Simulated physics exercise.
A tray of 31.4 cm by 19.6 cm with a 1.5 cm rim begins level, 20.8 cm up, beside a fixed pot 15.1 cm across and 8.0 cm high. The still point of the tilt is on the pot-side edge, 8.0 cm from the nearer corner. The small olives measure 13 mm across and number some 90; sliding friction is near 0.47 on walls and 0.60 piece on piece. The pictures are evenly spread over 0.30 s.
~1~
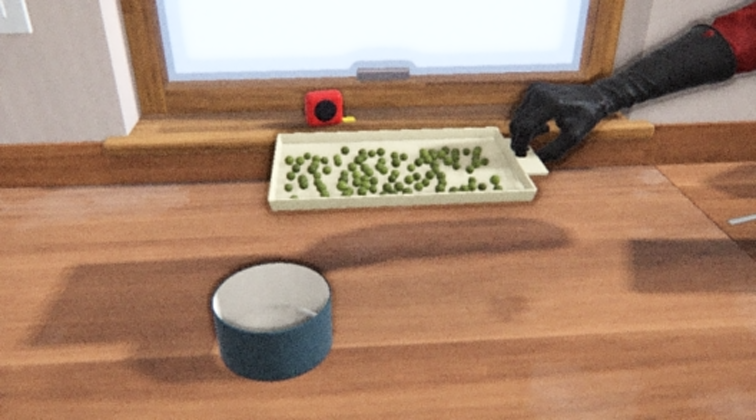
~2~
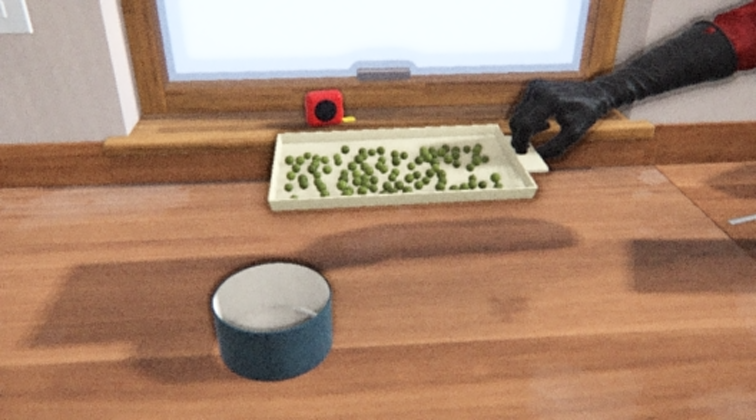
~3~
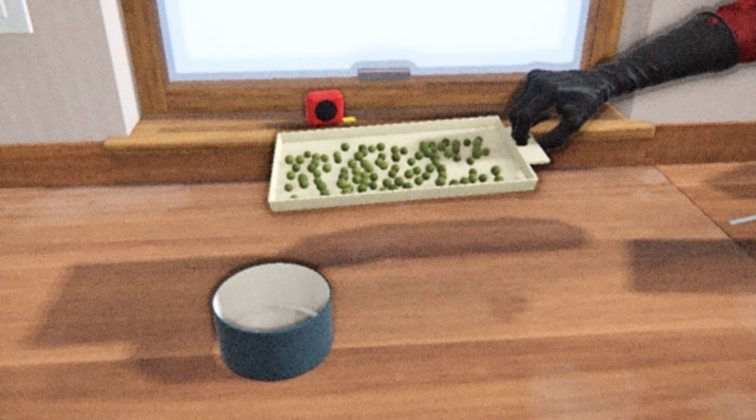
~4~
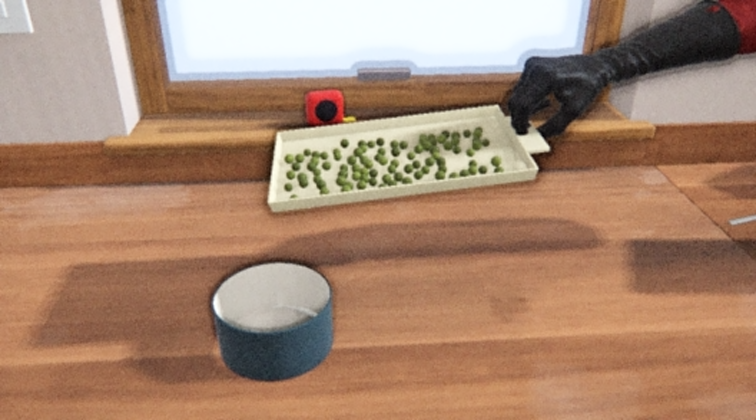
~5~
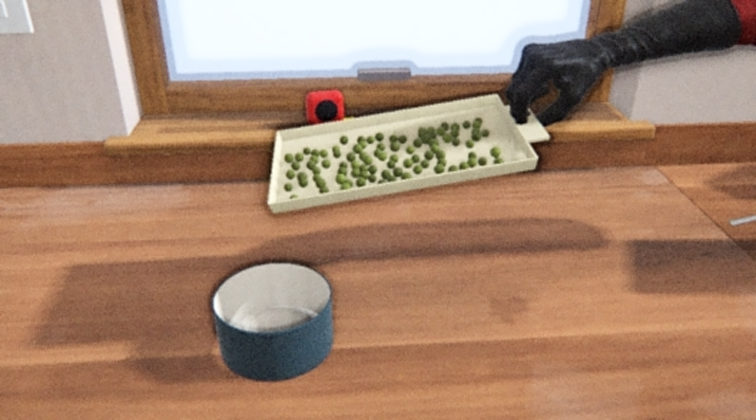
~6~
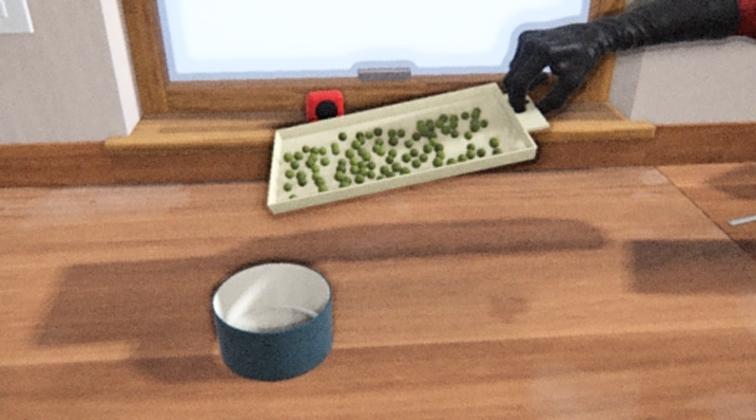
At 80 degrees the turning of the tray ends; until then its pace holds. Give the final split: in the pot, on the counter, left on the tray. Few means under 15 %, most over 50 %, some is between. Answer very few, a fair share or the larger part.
In the pot: Very few; on the counter: Very few; left on the tray: The larger part.
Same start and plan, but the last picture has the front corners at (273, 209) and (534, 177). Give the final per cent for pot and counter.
Pot 0, counter 5.
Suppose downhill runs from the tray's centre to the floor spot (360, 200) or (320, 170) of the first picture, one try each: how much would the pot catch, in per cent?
Some 0 and 0 per cent.
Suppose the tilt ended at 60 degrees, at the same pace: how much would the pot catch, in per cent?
It would be near 0 per cent.
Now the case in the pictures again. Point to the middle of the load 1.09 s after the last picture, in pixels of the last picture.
Near (290, 158).
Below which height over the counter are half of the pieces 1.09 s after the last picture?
Some 26 cm.
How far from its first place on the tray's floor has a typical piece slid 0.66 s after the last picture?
About 9 cm.
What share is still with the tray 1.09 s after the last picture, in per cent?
Some 100 per cent of the load.
Then, 0.66 s after the last picture, tilt 44 degrees; the tray holds 100 %, the pot 0 %.
Then, 1.09 s after the last picture, tilt 65 degrees; the tray holds 100 %, the pot 0 %.
Then, 1.61 s after the last picture, tilt 80 degrees; the tray holds 100 %, the pot 0 %.
In the end, pot 0 %, counter 0 %, tray 100 %.
